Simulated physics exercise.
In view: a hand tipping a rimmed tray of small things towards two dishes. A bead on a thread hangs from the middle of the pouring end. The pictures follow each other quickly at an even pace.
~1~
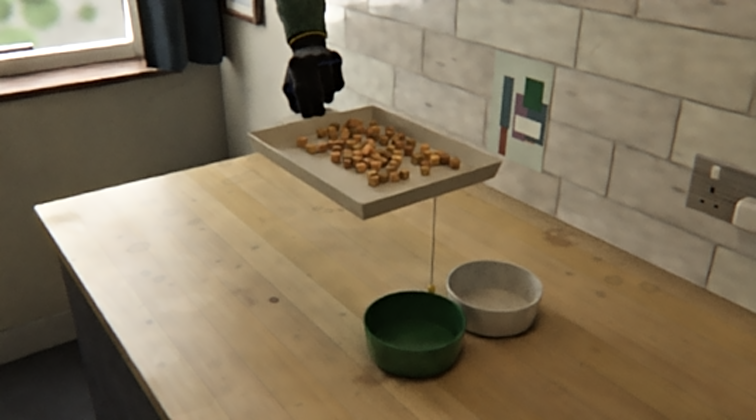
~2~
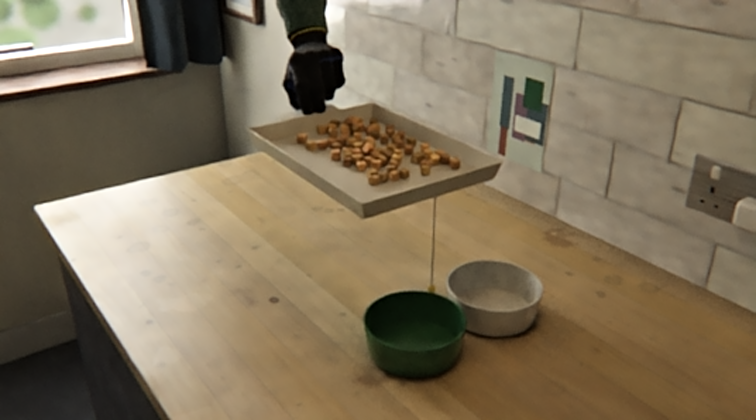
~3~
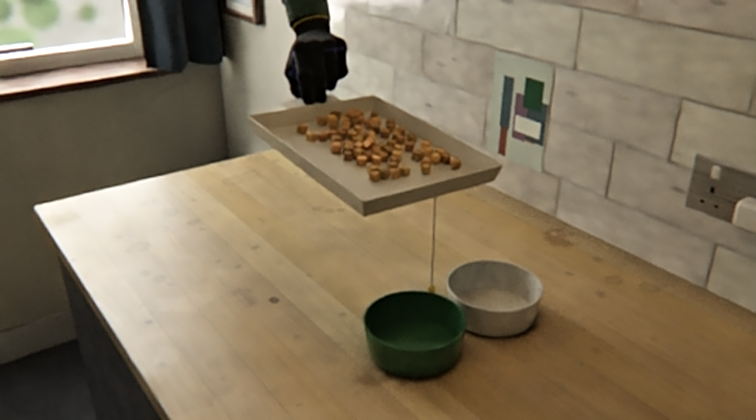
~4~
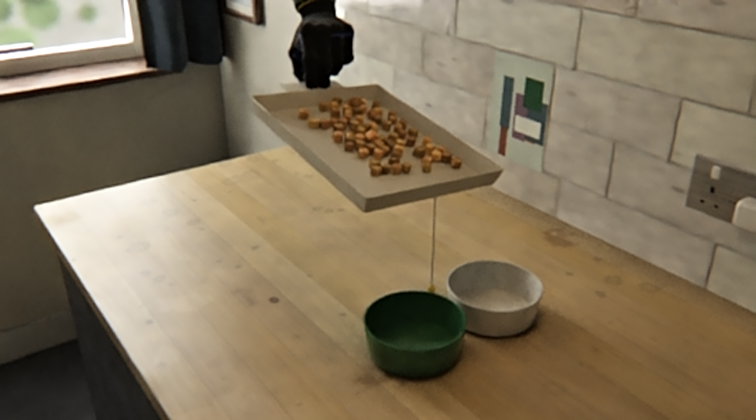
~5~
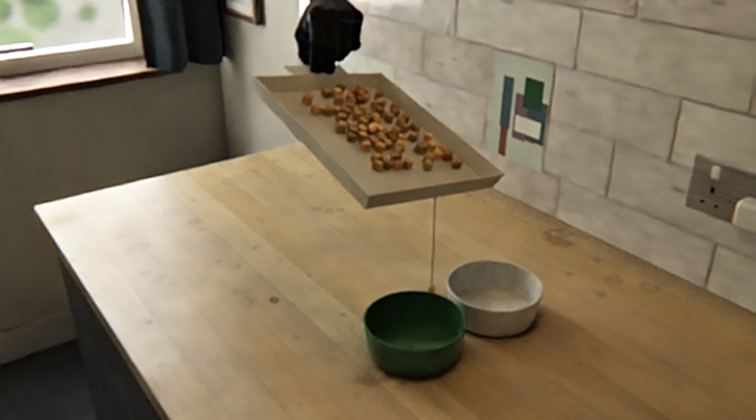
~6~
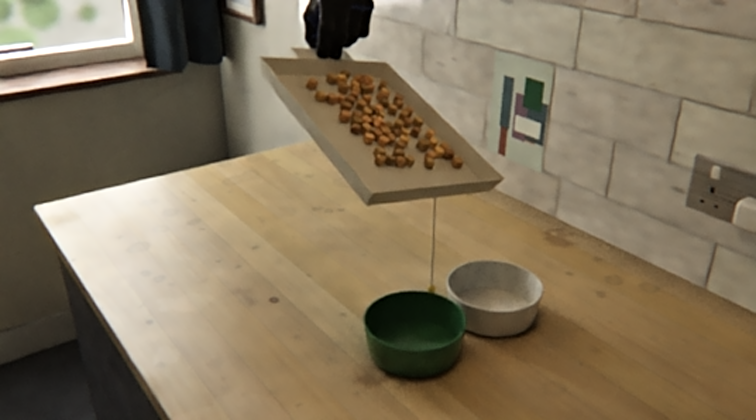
A black-gloved hand holds a shallow beige tray of small brown cubes above a pale wooden counter, seen from slightly above in a room with white brick-patterned tiles and a window at left. Below the tray's near end, where a thin thread hangs, sit a green bowl and a whitish bowl to its right. The hand steadily raises the far end, steepening the tray's slope while the cubes stay on it and the camera stays still.
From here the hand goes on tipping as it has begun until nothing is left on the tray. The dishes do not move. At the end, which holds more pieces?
Fuller: The right dish.
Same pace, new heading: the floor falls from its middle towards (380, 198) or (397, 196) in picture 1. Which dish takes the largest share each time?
The first try: The left-hand dish. The second: The left dish.
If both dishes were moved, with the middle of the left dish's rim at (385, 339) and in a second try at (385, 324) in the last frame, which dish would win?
First right, then the dish on the right.
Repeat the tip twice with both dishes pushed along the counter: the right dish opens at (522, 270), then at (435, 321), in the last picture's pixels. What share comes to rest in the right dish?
Near 40 % and 10 %.
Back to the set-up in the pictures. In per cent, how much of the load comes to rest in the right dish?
About 100 per cent.
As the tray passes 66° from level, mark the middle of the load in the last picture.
At about (457, 153).
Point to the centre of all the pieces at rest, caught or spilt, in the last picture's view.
At about (495, 306).
Just after the last frame, tray tipped steeply; almost all on the tray; just a few in the air.
A moment on, tray tipped past a quarter turn; the larger part on the tray; about a tenth in the right dish; about a tenth in the air.
Further on, tray tipped past a quarter turn; almost all in the right dish; about a tenth outside both.
When it is over, tray tipped past a quarter turn; not one in the left dish; almost all in the right dish; about a tenth outside both.
